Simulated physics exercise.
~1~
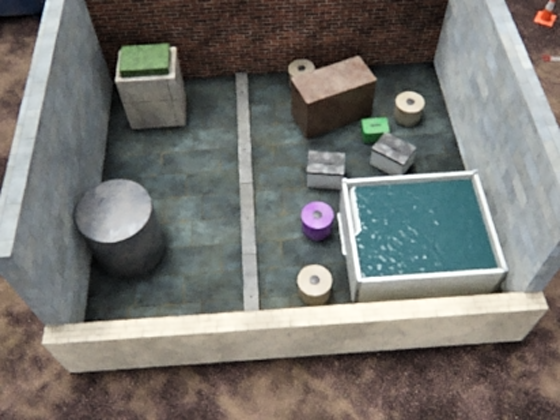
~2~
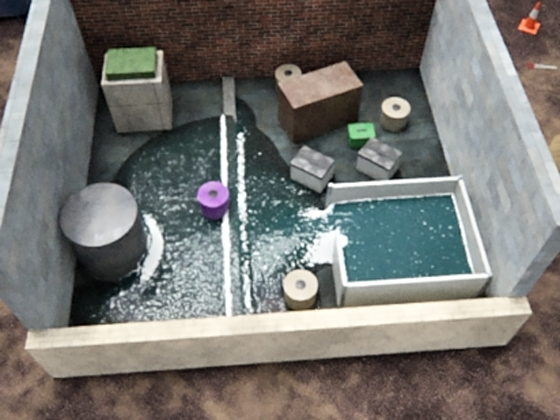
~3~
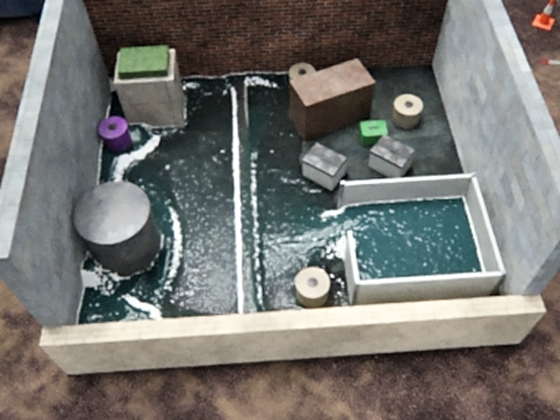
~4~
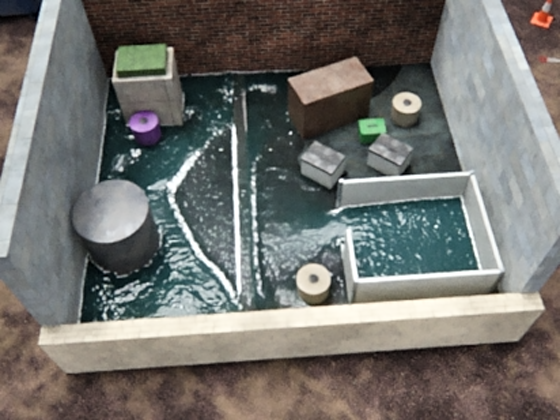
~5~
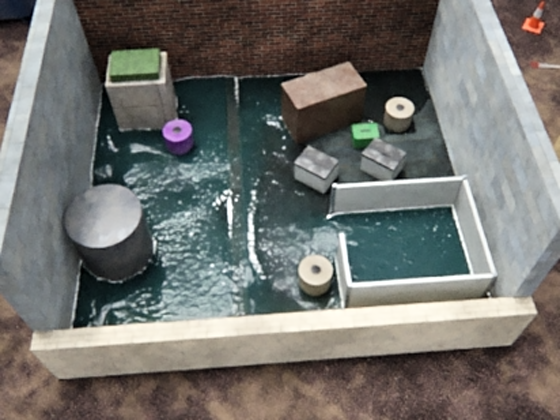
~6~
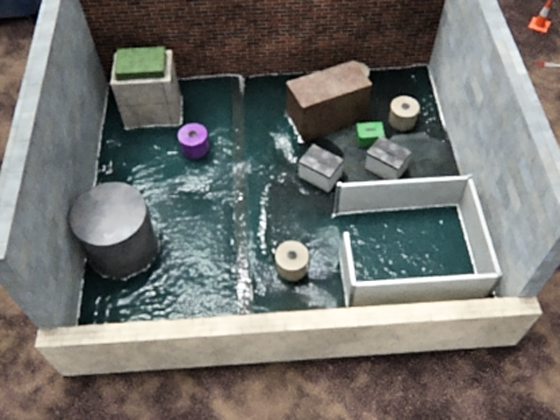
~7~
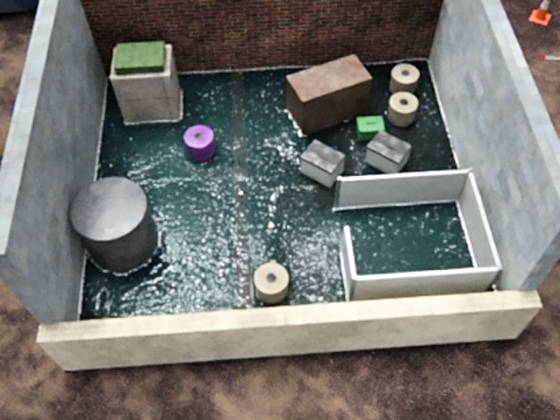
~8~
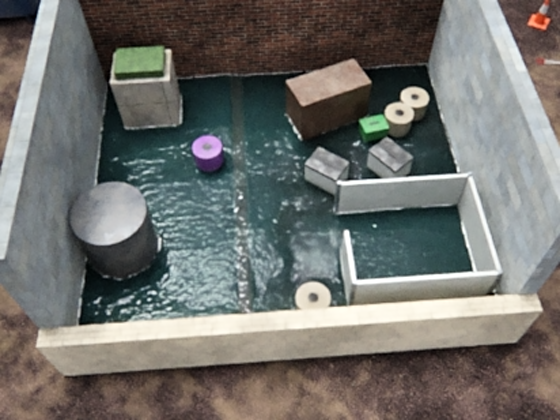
Water bursting from a white-walled tank, flooding a walled yard and sweeping a purple tub left over a kerb before it drifts back right.
